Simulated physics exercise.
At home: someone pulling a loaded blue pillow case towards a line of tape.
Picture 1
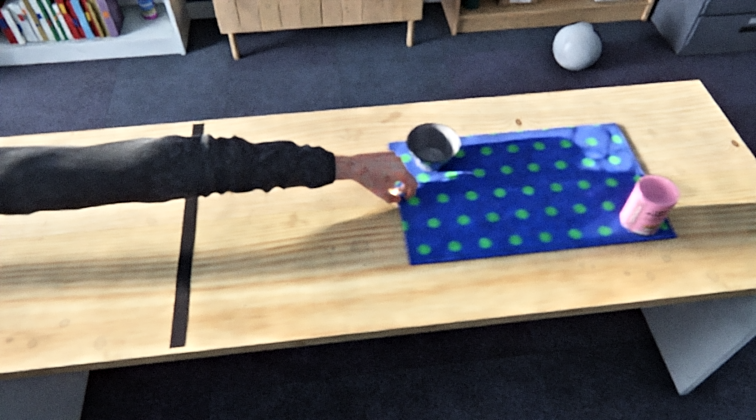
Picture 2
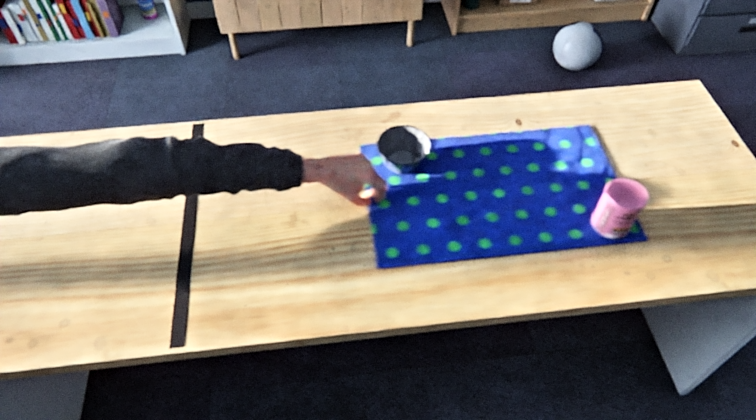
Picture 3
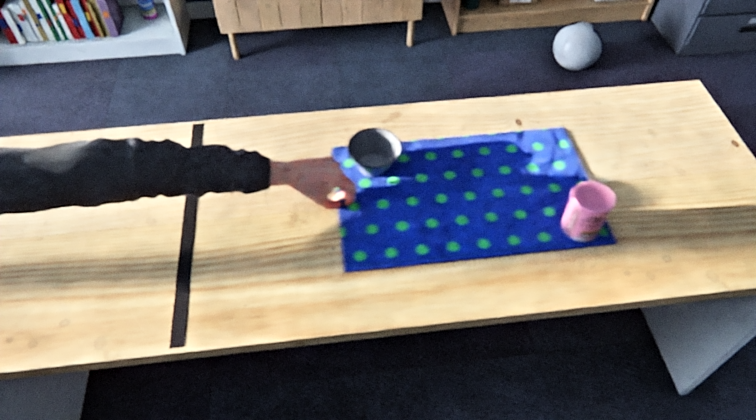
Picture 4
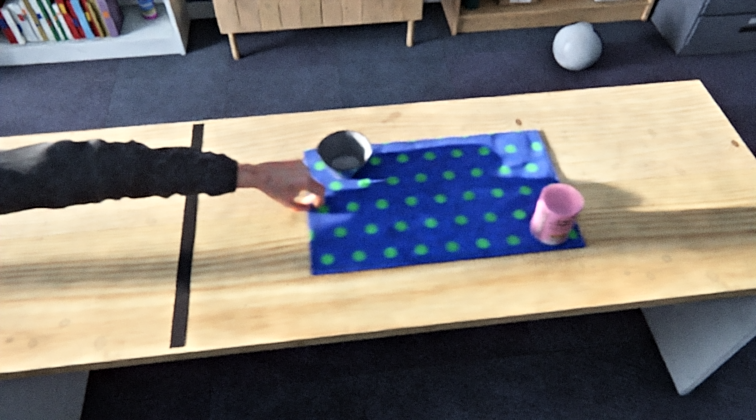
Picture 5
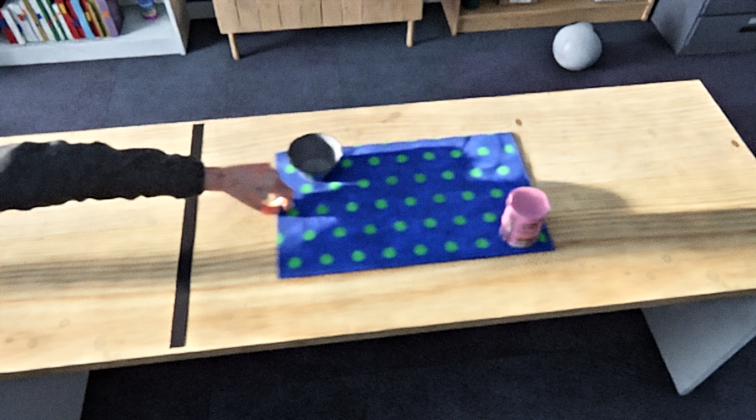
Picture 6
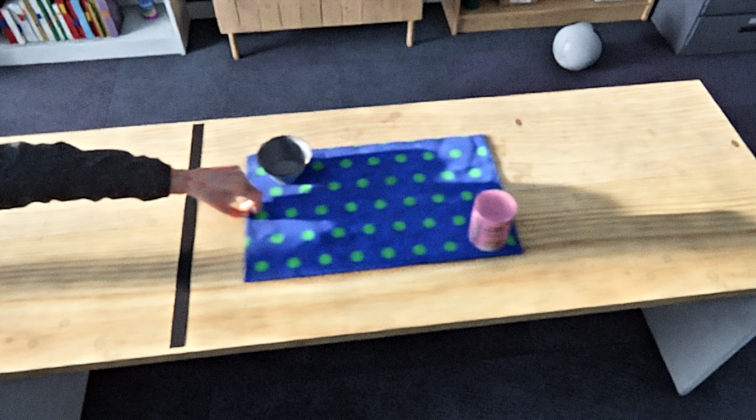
A hand pulls a blue spotted cloth carrying a bowl and pink tin left.
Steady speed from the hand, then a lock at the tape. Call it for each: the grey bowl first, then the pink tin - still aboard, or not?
My call: The grey bowl not aboard; the pink tin still aboard.
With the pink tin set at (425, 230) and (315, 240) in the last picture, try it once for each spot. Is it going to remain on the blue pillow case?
Results in order: It sits tight, then it drops off.
Then, 0.05 s past the final frame, hem short of the tape; grey bowl on the cloth near (255, 167); pink tin on the cloth near (460, 225).
Then, 0.16 s past the final frame, hem at the tape; grey bowl on the cloth near (197, 172); pink tin on the cloth near (394, 231).
When it is over, hem at the tape; grey bowl ahead of the hem near (157, 177); pink tin on the cloth near (346, 236). The grey bowl leaves the cloth and the pink tin stays on the cloth.
